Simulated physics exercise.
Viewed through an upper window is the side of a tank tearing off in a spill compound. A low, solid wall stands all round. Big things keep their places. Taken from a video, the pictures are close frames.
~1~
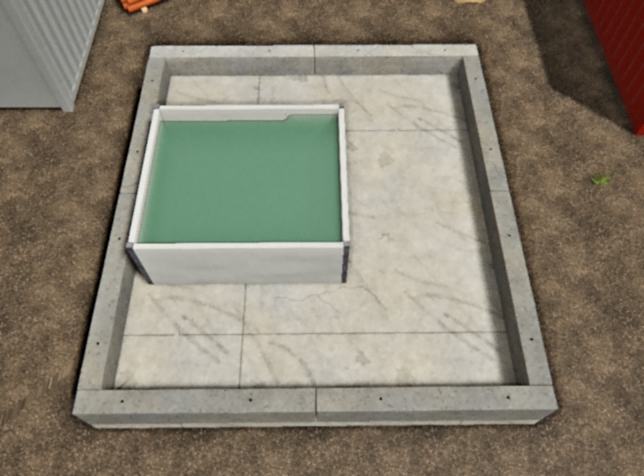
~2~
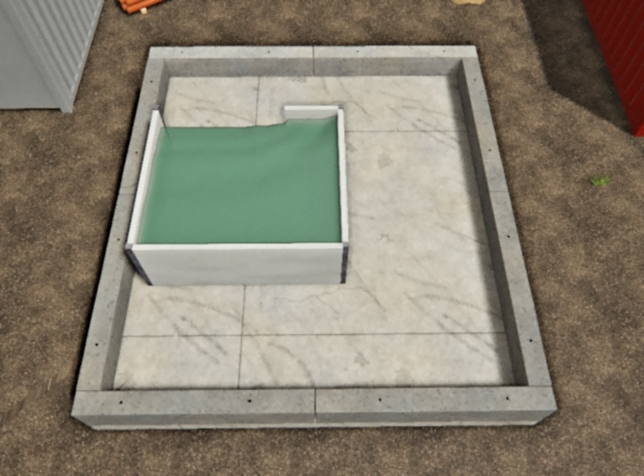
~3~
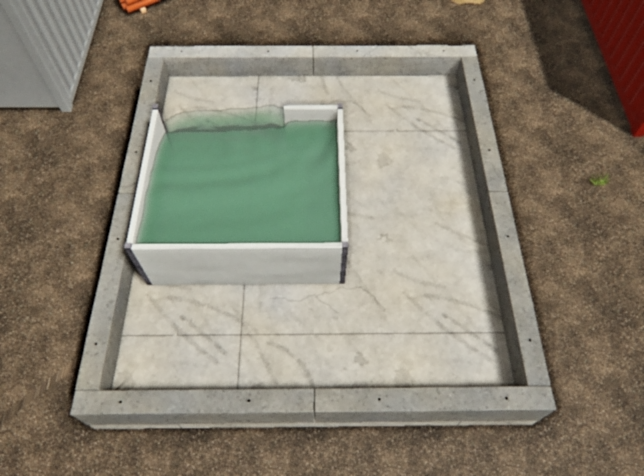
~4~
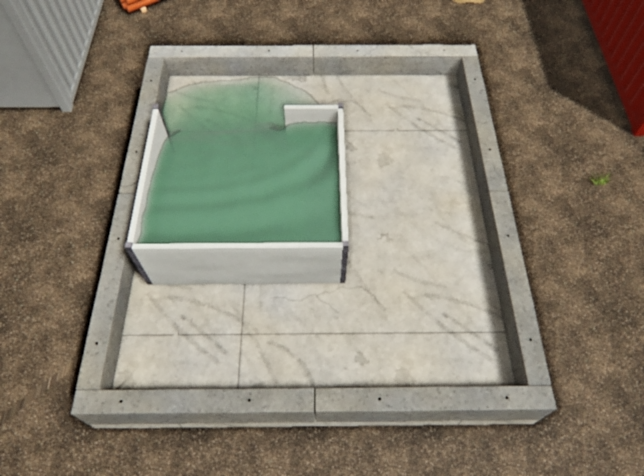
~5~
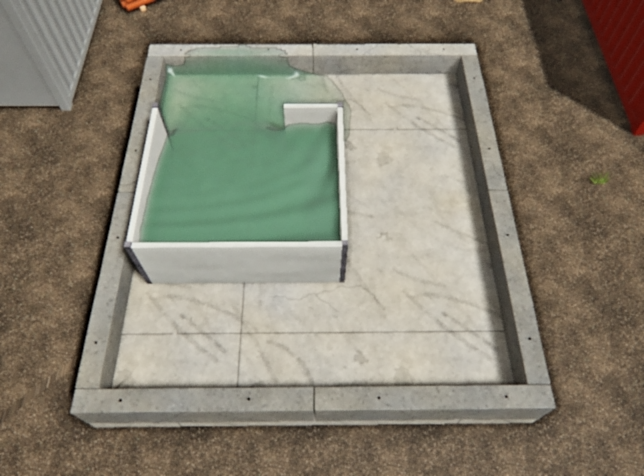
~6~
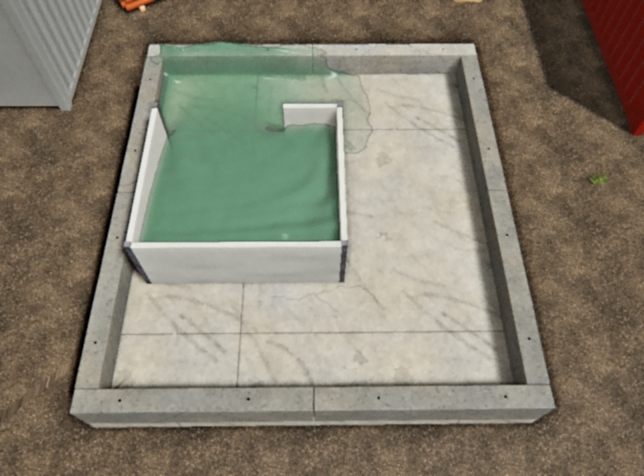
In the video, a white open tank of green liquid stands inside a low walled compound; part of its far side opens, and liquid pours through the gap, reaches the back wall, and spreads right behind the tank.
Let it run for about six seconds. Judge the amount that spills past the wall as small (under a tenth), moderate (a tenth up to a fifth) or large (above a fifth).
It is moderate.
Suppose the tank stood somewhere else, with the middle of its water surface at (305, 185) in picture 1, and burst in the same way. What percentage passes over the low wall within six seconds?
Close to 8 parts in a hundred.
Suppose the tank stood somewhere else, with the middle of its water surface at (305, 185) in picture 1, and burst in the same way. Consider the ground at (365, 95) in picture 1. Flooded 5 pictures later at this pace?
That point: Soaked.
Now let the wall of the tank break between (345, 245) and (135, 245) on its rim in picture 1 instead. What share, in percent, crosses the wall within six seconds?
Roughly 12 %.
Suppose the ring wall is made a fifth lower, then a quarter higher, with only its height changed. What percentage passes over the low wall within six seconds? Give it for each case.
22 % and 6 %.
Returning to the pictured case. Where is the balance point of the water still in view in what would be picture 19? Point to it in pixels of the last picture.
It's close to (265, 155).
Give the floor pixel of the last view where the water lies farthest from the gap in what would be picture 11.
My pick would be pixel (447, 79).
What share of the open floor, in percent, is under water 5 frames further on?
It comes out near 30 percent.
A moment on, water covers 25 % of the floor; the low wall has let 1 % over.
Next, water covers 25 % of the floor; the low wall has let 4 % over.
Then, water covers 45 % of the floor; the low wall has let 12 % over.
Later, water covers 65 % of the floor; the low wall has let 13 % over.
In the end, water covers 80 % of the floor; the low wall has let 13 % over.
